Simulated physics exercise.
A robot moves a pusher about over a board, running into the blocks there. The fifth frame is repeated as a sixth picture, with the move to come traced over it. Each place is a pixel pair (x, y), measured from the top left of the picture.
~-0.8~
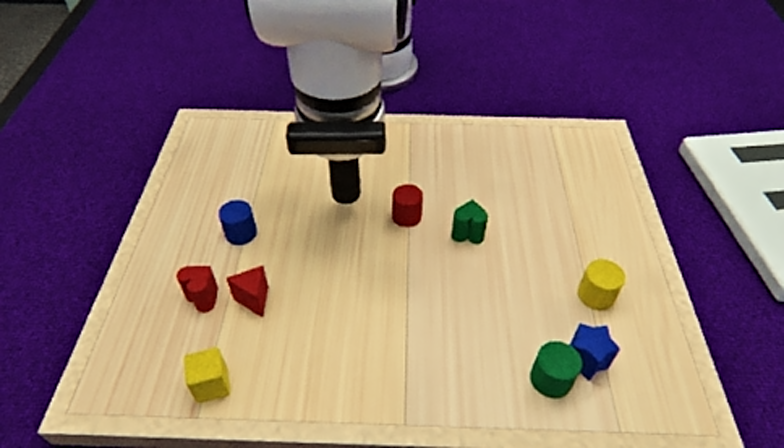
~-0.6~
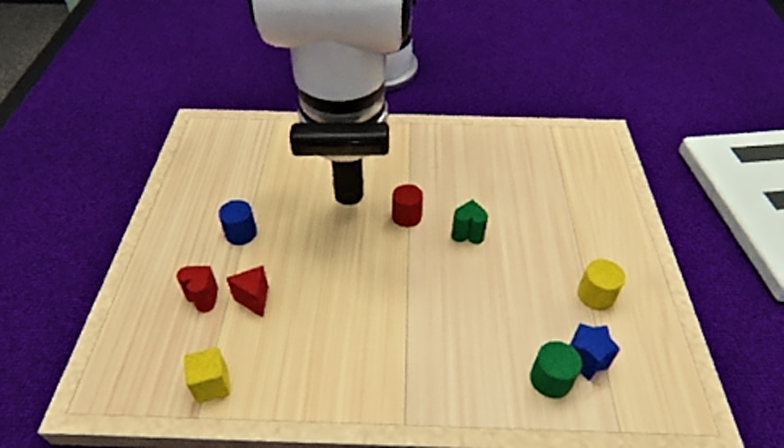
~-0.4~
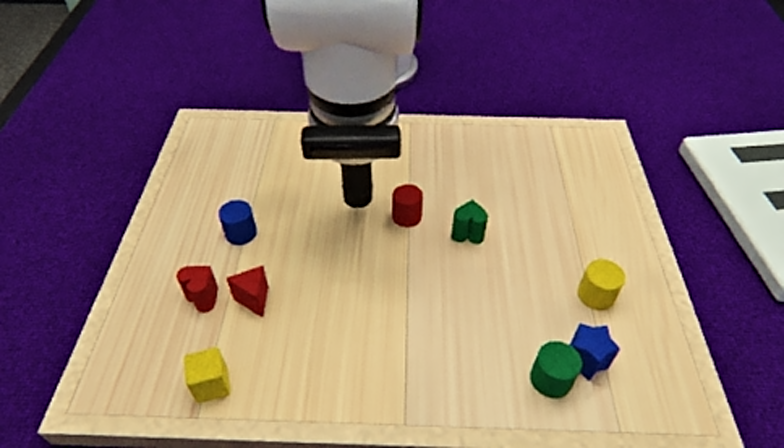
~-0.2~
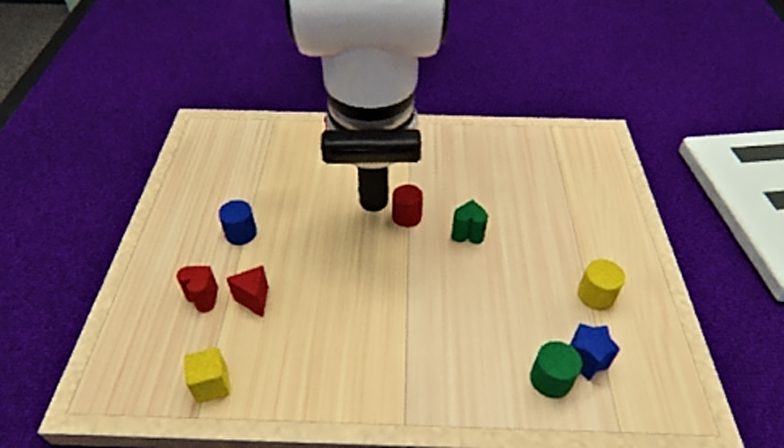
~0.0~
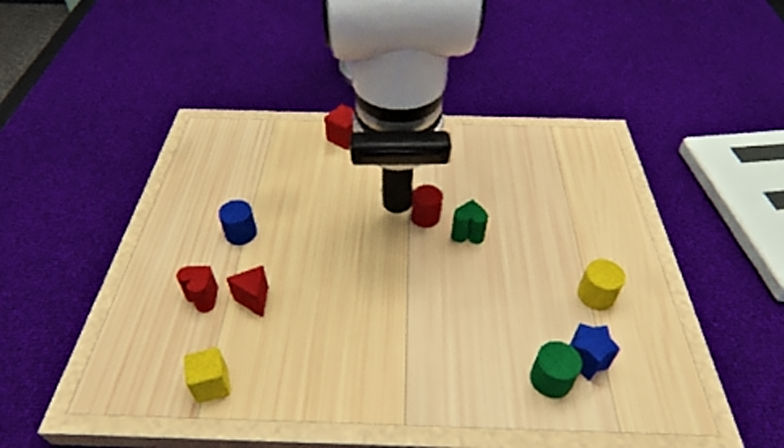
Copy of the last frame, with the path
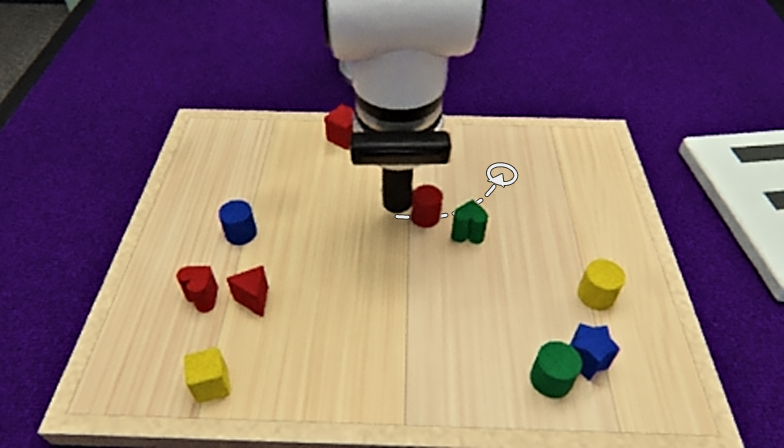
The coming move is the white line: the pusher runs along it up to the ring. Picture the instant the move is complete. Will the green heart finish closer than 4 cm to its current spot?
Yes, that is how it ends up.
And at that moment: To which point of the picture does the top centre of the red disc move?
Close to (516, 186).
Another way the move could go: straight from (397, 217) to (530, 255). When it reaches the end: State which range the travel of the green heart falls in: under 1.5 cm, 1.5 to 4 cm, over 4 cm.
Travel: Beyond 4 cm.
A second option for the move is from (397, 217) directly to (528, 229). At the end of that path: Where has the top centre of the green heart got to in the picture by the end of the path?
I'd say the green heart ends with its top centre at (531, 230).
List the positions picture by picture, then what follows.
Tip of the pusher at (346, 195), middles of tops, red disc at (408, 194), green heart at (472, 212), in the first frame.
Pusher at (349, 196), nothing pushed, in the second frame.
Pusher at (358, 199), nothing pushed, in the third frame.
Pusher at (374, 202), nothing pushed, in the fourth frame.
Pusher at (397, 204), red disc at (428, 194), green heart at (472, 212), in the fifth frame.
The line goes from (397, 217) by way of (443, 216) and (481, 200) to (502, 174).
What follows on the original path. One third of the way, pusher at (445, 203); red disc at (476, 193); green heart at (481, 214), turned 30° clockwise.
Two thirds of the way, pusher at (484, 187); red disc at (513, 189); green heart at (481, 214), turned 30° clockwise.
At the end, pusher at (505, 161); red disc at (516, 186); green heart at (481, 214), turned 30° clockwise.
